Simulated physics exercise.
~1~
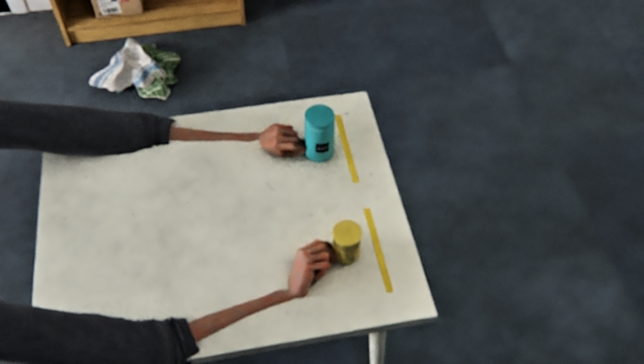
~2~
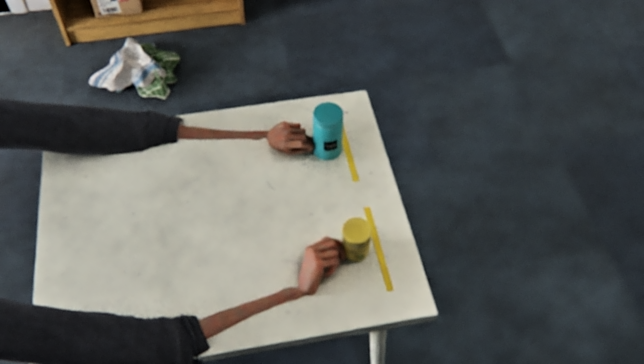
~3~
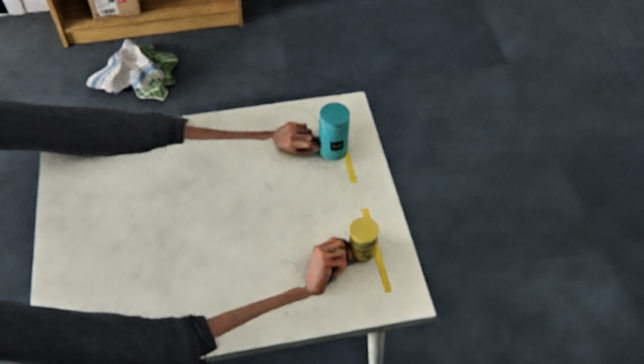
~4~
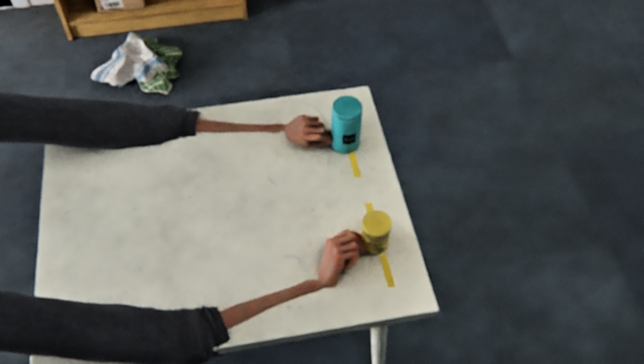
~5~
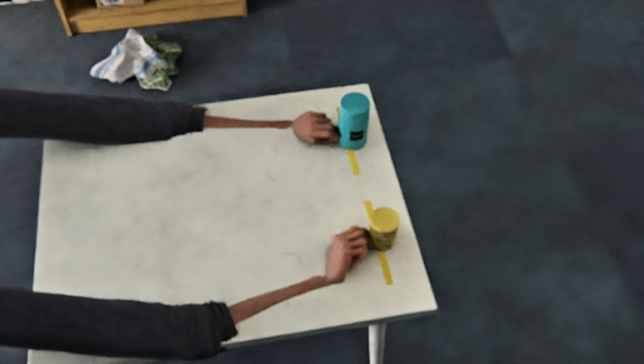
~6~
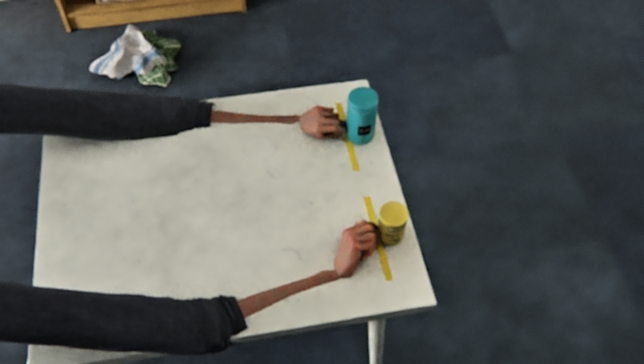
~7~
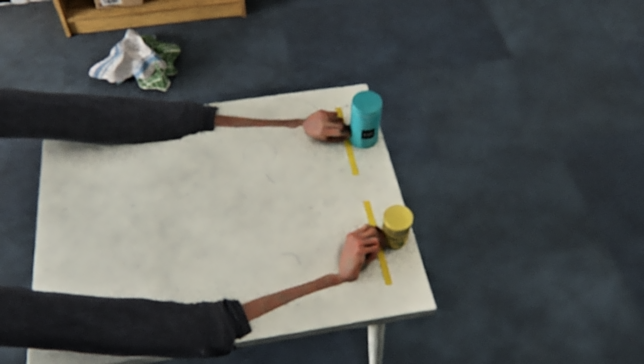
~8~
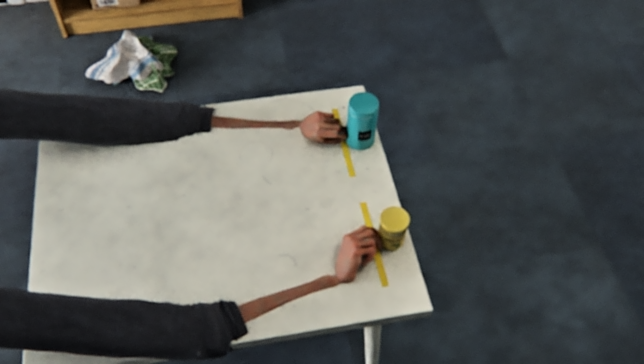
Two hands push a turquoise jar and a yellow tin right, leaving both upright on the table.
